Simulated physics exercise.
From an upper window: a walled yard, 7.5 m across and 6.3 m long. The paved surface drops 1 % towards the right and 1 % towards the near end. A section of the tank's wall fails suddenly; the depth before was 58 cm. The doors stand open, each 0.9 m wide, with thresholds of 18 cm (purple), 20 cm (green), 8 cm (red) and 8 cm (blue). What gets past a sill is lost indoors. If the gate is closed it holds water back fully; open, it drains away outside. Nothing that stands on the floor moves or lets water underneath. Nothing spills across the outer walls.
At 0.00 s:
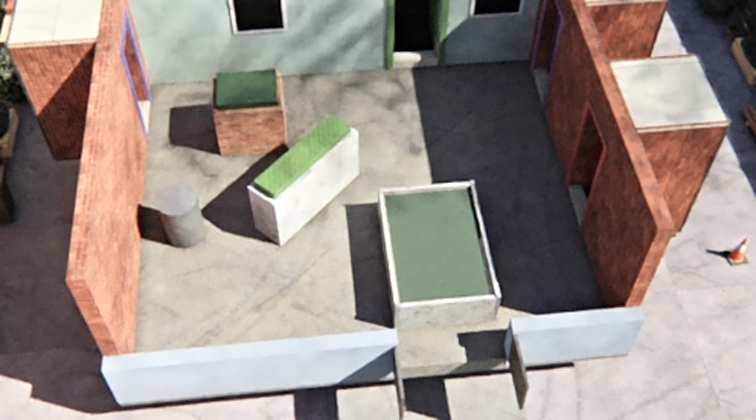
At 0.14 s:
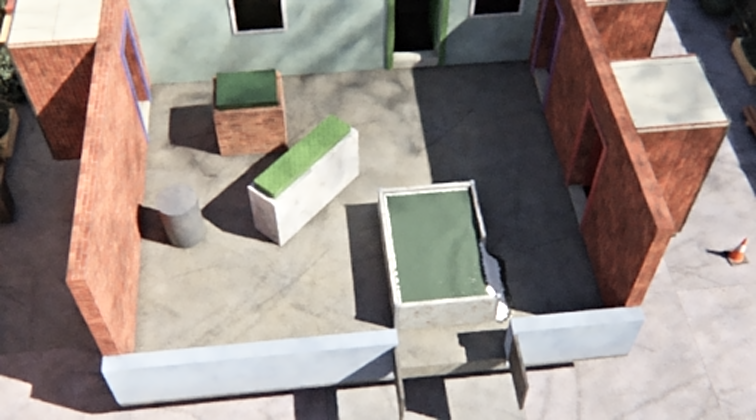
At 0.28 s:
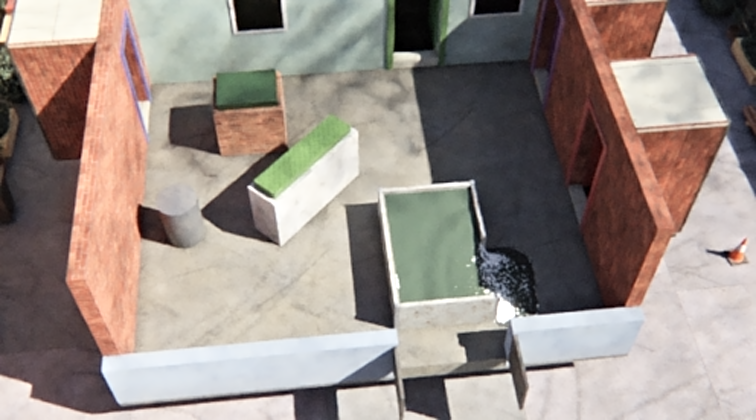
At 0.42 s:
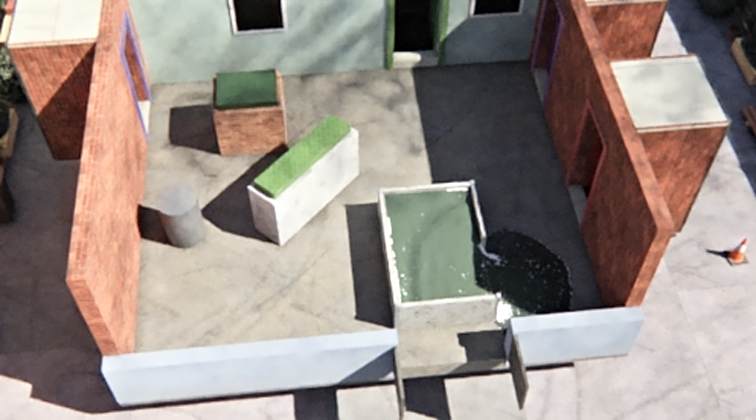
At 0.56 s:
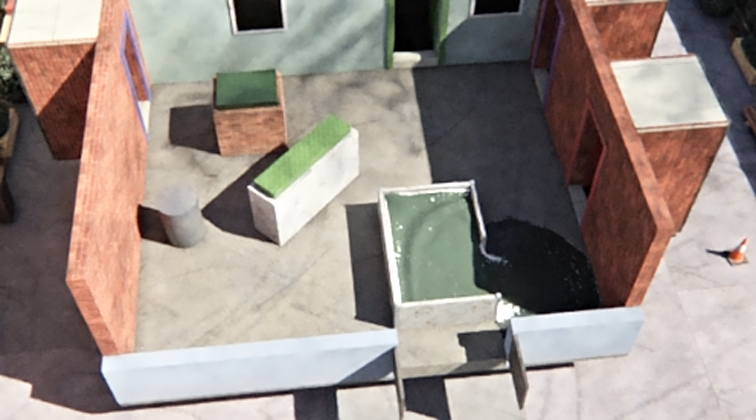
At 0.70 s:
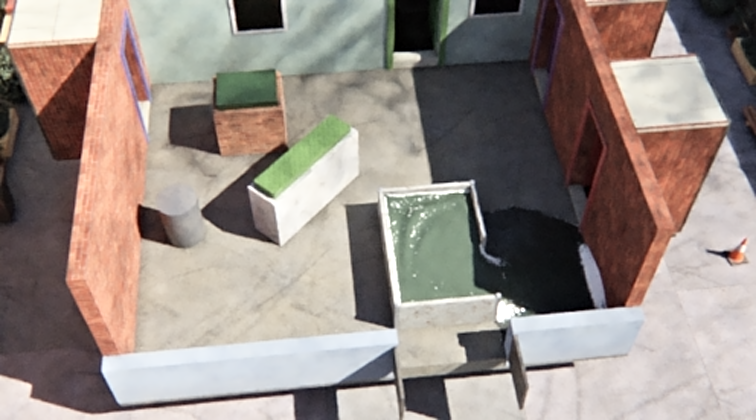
Walled yard seen from above, with a tank's right side breaking open and dark water pouring out, spreading across the paving towards the brick wall.
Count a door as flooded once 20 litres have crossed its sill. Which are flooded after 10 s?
Door by door: At the purple door it does not reach the limit; at the green door it keeps below the limit; at the red door it passes the limit; at the blue door it stays under the limit.
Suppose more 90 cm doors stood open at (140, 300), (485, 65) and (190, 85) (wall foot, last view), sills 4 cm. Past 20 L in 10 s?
In turn: Below, over, under.
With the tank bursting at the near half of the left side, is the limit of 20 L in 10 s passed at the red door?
Against that limit: Red not over.
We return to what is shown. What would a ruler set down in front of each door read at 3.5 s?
In cm: Purple 5, green 0, red 13, blue 0.
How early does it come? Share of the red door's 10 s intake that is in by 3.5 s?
Some 55 per cent by then.
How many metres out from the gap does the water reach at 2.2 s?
Some 4.2 m out.
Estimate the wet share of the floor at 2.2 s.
Near 15 per cent is wet.
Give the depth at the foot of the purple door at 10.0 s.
Some 8.5 cm.
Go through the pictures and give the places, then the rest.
In the first frame, still water, 58 cm deep, in the tank at (437, 244).
In the second frame, the front is at a hidden place, 0.6 m from the gap at (487, 280); 0.2 m2 of floor is under water; 58 cm left at the back of the tank.
In the third frame, the front is at (522, 258), 0.9 m from the gap at (486, 282); 0.9 m2 of floor is under water; 58 cm left at the back of the tank.
In the fourth frame, water pours out at (486, 283) and has run 1.4 m, to (559, 264); typically 7 cm deep outside, 55 cm at the tank's back.
In the fifth frame, the front is at (589, 265), 1.8 m from the gap at (486, 282); 3.1 m2 of floor is under water; 50 cm left at the back of the tank.
In the sixth frame, the front is at a hidden place, 2.0 m from the gap at (486, 282); 3.6 m2 of floor is under water; 50 cm left at the back of the tank.
After 1.4 s water covers 10 % of the floor and is deepest (50 cm) near (610, 334); purple door not reached, green door not reached, red door 12 cm at the sill, 1 L in, blue door not reached.
After 2.2 s water covers 15 % of the floor and is deepest (36 cm) near (607, 324); purple door not reached, green door not reached, red door 13 cm at the sill, 7 L in, blue door not reached.
After 3.5 s water covers 35 % of the floor and is deepest (26 cm) near (599, 335); purple door 5 cm at the sill, 0 L in, green door not reached, red door 13 cm at the sill, 24 L in, blue door not reached.
After 6.0 s water covers 55 % of the floor and is deepest (17 cm) near (610, 334); purple door 10 cm at the sill, 0 L in, green door 9 cm at the sill, 0 L in, red door 9 cm at the sill, 40 L in, blue door not reached.
After 10.0 s water covers 80 % of the floor and is deepest (11 cm) near (610, 334); purple door 8 cm at the sill, 0 L in, green door 5 cm at the sill, 0 L in, red door 5 cm at the sill, 43 L in, blue door 5 cm at the sill, 0 L in.
